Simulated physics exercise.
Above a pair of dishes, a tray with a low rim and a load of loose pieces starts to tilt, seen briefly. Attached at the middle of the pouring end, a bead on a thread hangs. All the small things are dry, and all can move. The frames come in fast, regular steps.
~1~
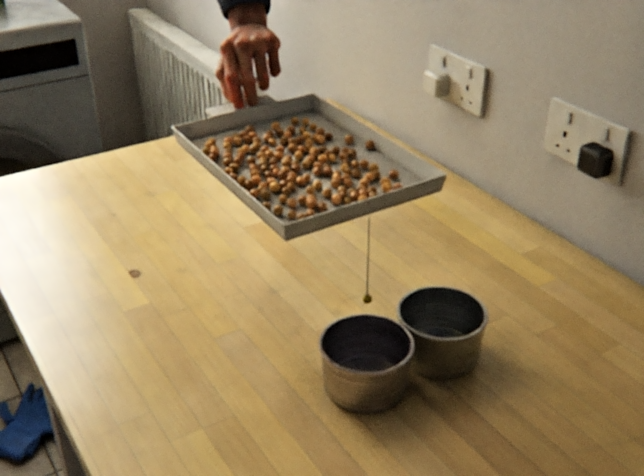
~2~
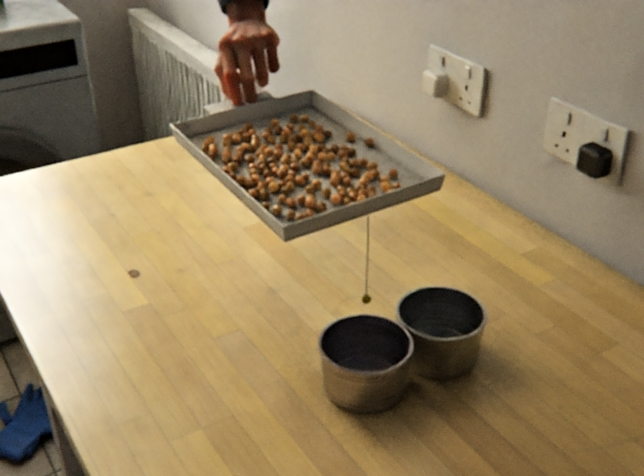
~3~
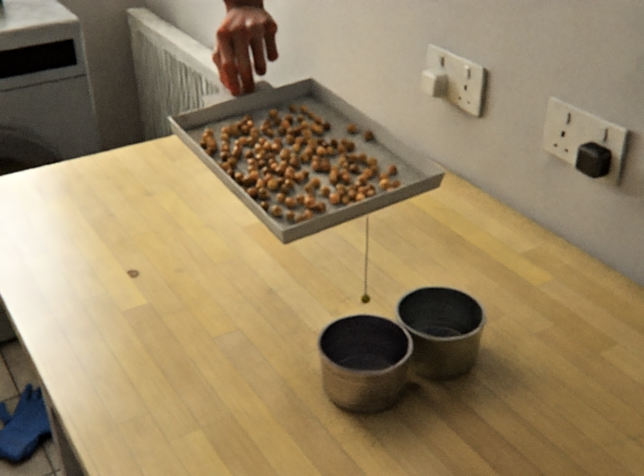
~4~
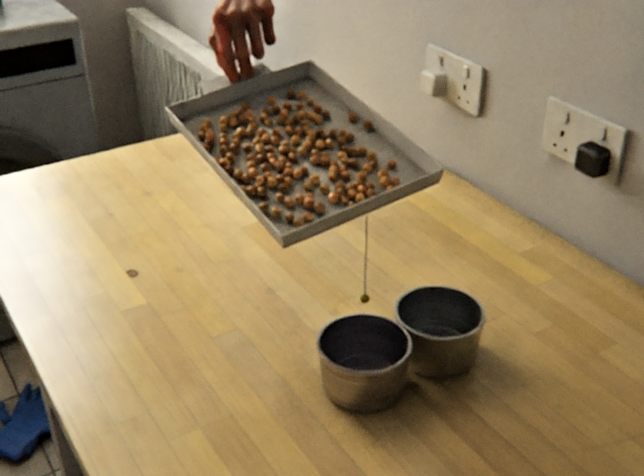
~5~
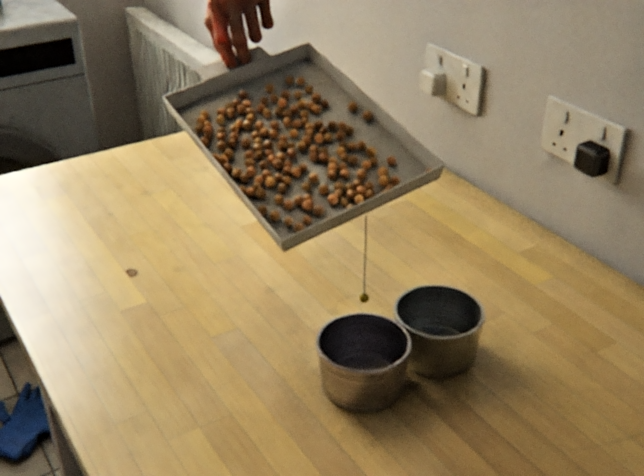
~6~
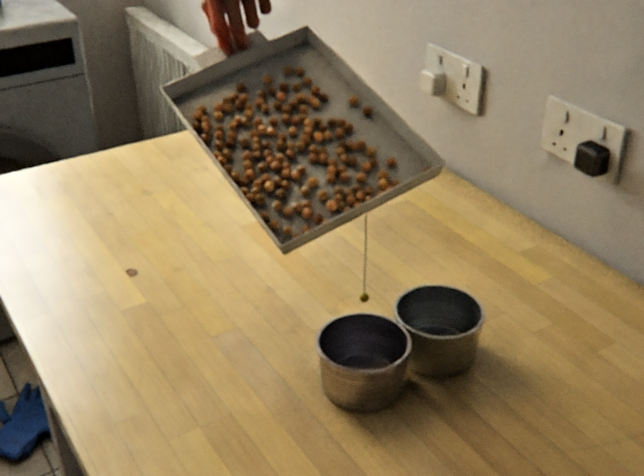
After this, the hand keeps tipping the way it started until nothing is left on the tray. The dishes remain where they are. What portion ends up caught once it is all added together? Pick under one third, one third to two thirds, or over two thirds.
The portion is under one third.
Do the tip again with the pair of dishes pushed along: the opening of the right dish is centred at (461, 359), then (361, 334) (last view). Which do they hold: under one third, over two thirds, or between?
Below one third, then in the middle band.
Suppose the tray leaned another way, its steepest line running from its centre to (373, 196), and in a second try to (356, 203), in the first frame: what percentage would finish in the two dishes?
First case: 80 %; second case: 80 %.
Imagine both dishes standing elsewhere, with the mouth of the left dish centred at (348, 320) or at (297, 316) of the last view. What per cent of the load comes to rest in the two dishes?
About 10% on the first try and 50% on the second.
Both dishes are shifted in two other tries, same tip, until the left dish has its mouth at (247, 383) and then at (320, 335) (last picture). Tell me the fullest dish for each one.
With the first placement it's the one to the right, with the second it's the one to the left.
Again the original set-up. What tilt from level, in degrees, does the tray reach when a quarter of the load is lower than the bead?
It is at around 80 degrees.
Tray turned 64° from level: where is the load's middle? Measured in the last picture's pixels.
Centre estimate: (295, 222).
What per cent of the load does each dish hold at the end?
Roughly 0 in a hundred for the left dish, roughly 0 in a hundred for the right dish.
Soon, tray tipped steeply; most on the tray; a stray few outside both; a small part in the air.
A while on, tray tipped past a quarter turn; a small part on the tray; a small part in the left dish; about two thirds outside both; a small part in the air.
Towards the end, tray tipped past a quarter turn; a small part in the left dish; nearly all outside both.
Finally, tray tipped past a quarter turn; a small part in the left dish; none in the right dish; nearly all outside both.
